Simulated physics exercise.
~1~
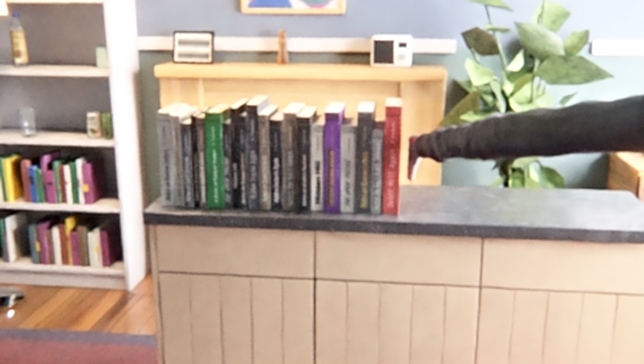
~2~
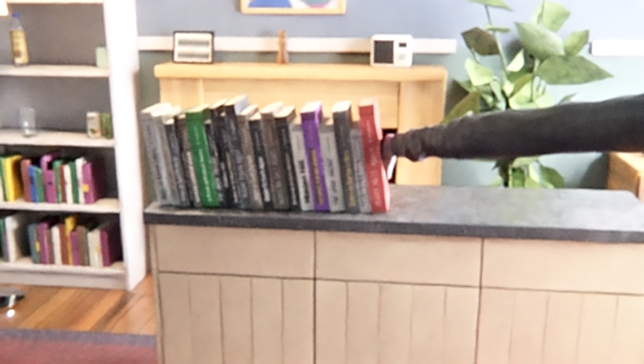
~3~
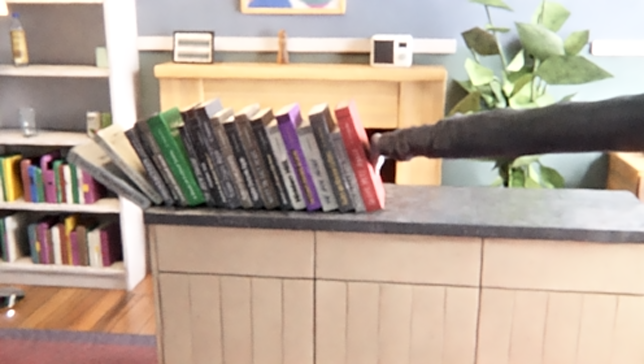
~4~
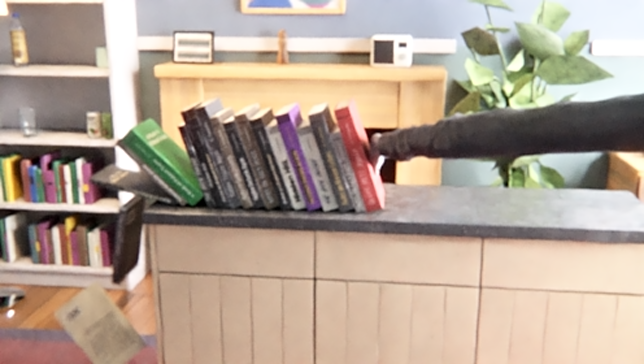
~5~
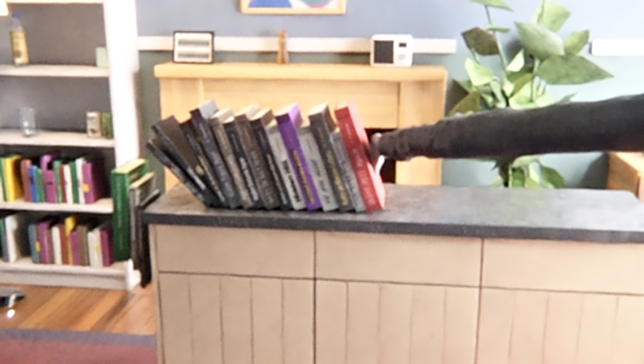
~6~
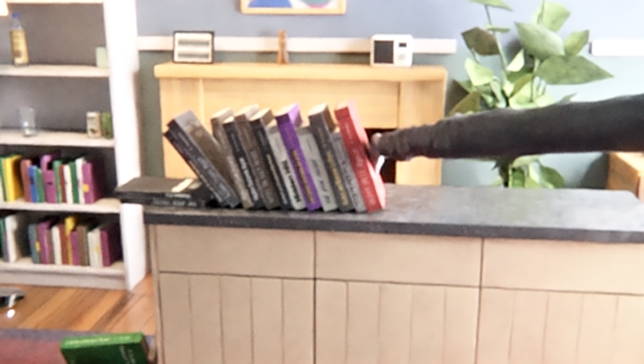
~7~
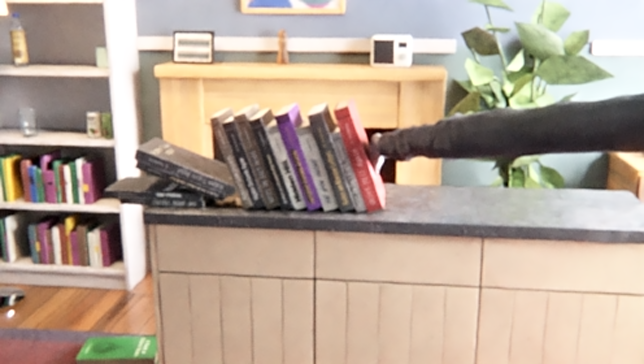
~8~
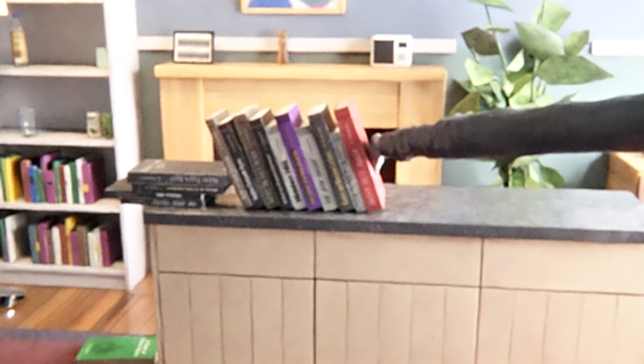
At first, a row of books stands upright on a dark worktop, with a red one at the right end, a purple one near it and a green one towards the left, as a dark-sleeved arm reaches in from the right. The hand pushes the red book left, and the whole row leans over towards the worktop's left edge. The hand stops, but the leftmost books tip over and drop off. The green book topples after them, turns over and lands on the floor. A few dark books settle flat in a stack at the edge, while the rest, including purple and red, stay leaning against the still hand.
